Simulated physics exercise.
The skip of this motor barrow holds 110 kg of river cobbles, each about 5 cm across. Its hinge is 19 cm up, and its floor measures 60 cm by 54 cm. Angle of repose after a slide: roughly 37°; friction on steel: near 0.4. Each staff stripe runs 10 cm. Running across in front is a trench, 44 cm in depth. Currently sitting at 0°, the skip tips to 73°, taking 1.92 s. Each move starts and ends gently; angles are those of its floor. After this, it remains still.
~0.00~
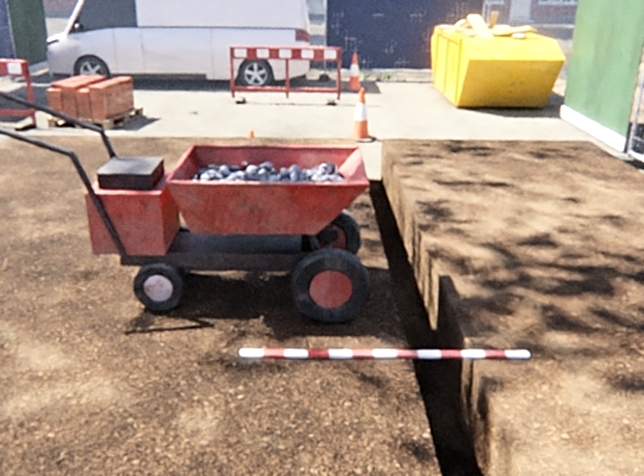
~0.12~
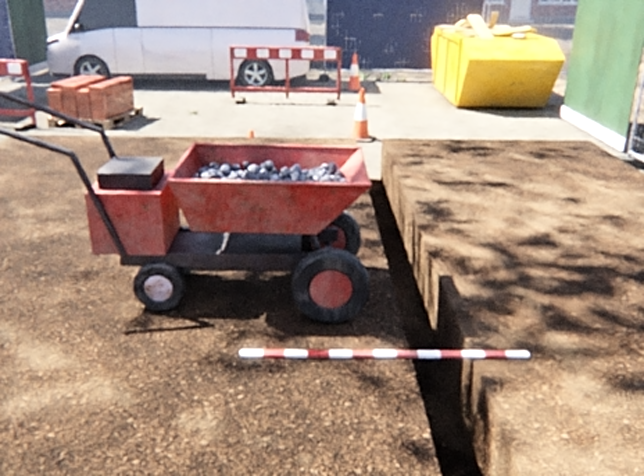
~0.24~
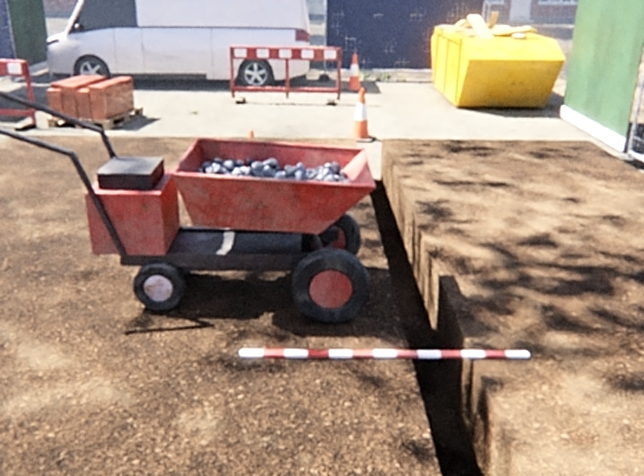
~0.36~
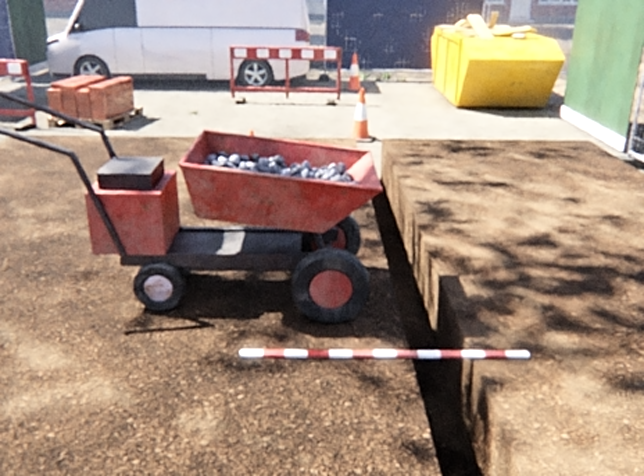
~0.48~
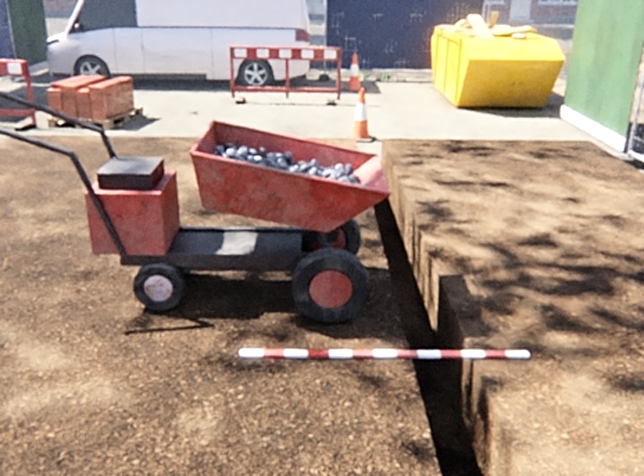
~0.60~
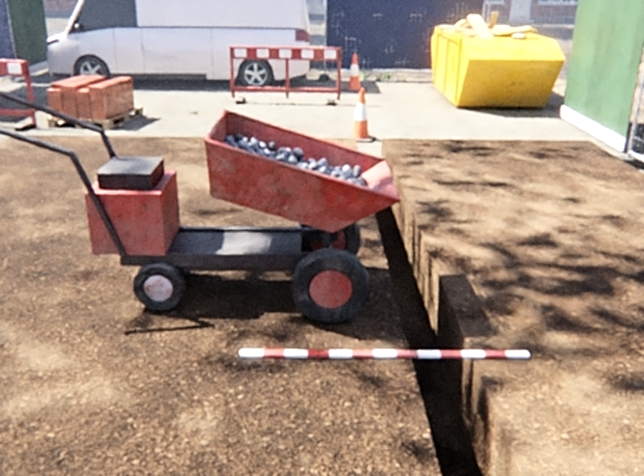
Red skip of a small motor barrow loaded with grey stones tilting steadily toward the right beside a narrow trench.
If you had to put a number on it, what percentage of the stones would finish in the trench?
I'd put it at about 30 percent.
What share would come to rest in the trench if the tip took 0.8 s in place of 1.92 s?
It would come to roughly 15 per cent.
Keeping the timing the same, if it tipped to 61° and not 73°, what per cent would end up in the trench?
Expect roughly 45 per cent.
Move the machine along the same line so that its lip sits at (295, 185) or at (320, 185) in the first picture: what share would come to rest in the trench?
95 % and 90 %.
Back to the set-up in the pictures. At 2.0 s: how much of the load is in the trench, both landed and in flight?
Some 10 per cent.
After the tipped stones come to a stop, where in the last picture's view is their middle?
Look at roughly (476, 289).
After 1.4 s the floor is at 62°; 98 % in the skip, 2 % in the trench; the foremost stones are at (451, 245).
After 2.0 s the floor is at 73°; 24 % in the skip, 11 % in the trench, 65 % past the trench; the foremost stones are at (572, 291).
After 2.4 s the floor is at 73°; 5 % in the skip, 22 % in the trench, 74 % past the trench; the foremost stones are at (627, 295).
After 4.3 s the floor is at 73°; 0 % in the skip, 30 % in the trench, 70 % past the trench; the foremost stones are at (635, 289).
